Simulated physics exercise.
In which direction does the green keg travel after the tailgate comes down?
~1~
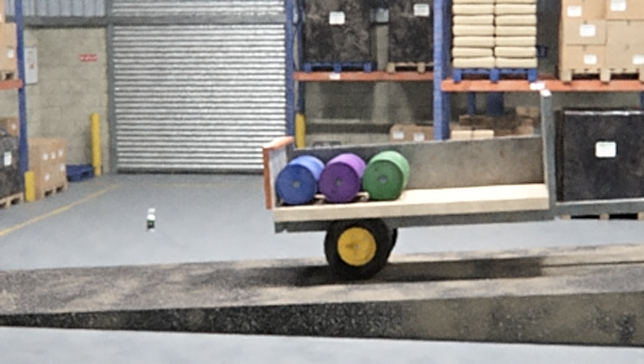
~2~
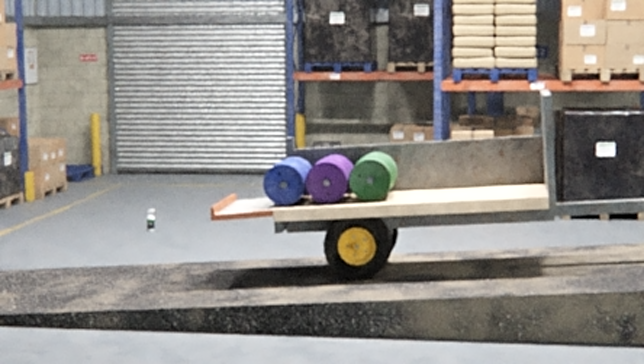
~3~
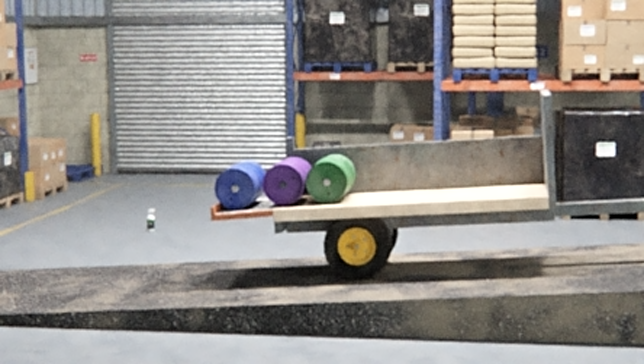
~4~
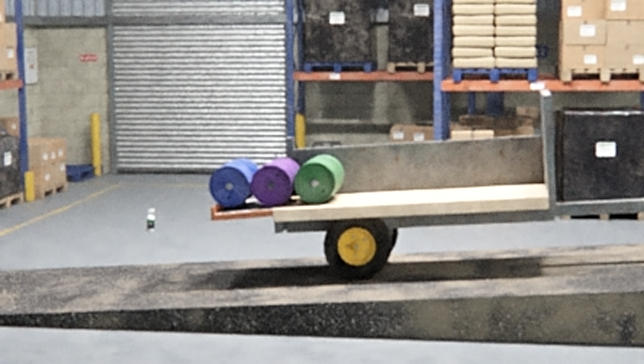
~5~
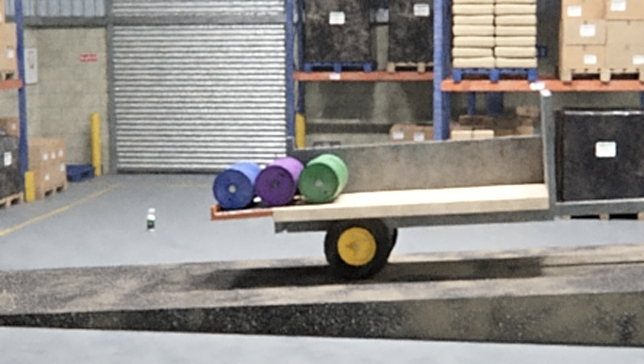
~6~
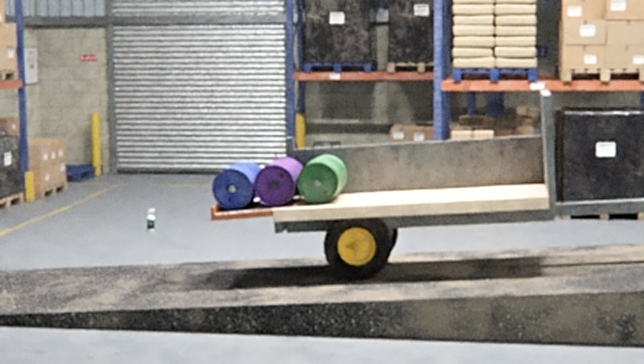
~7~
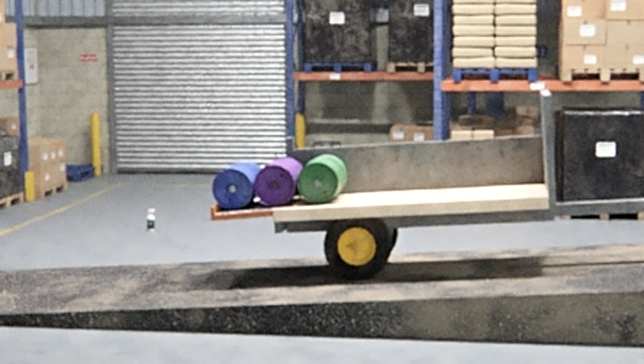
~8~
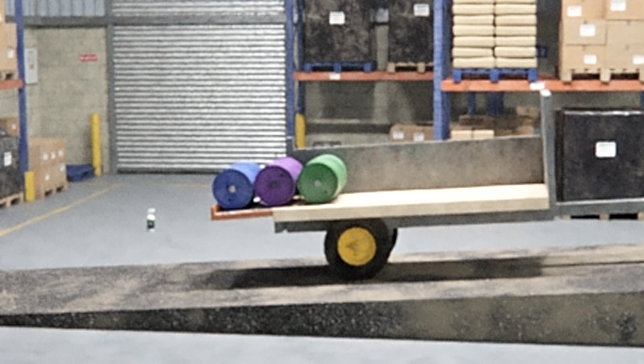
The green keg rolls to the left, following the purple and blue ones toward the lowered tailgate.
The clip shows a trailer on a slope in a warehouse, carrying blue, purple and green kegs. Its tailgate swings down to the left, the kegs roll left after it, and they settle in a row with blue on the lowered gate and none falling off.
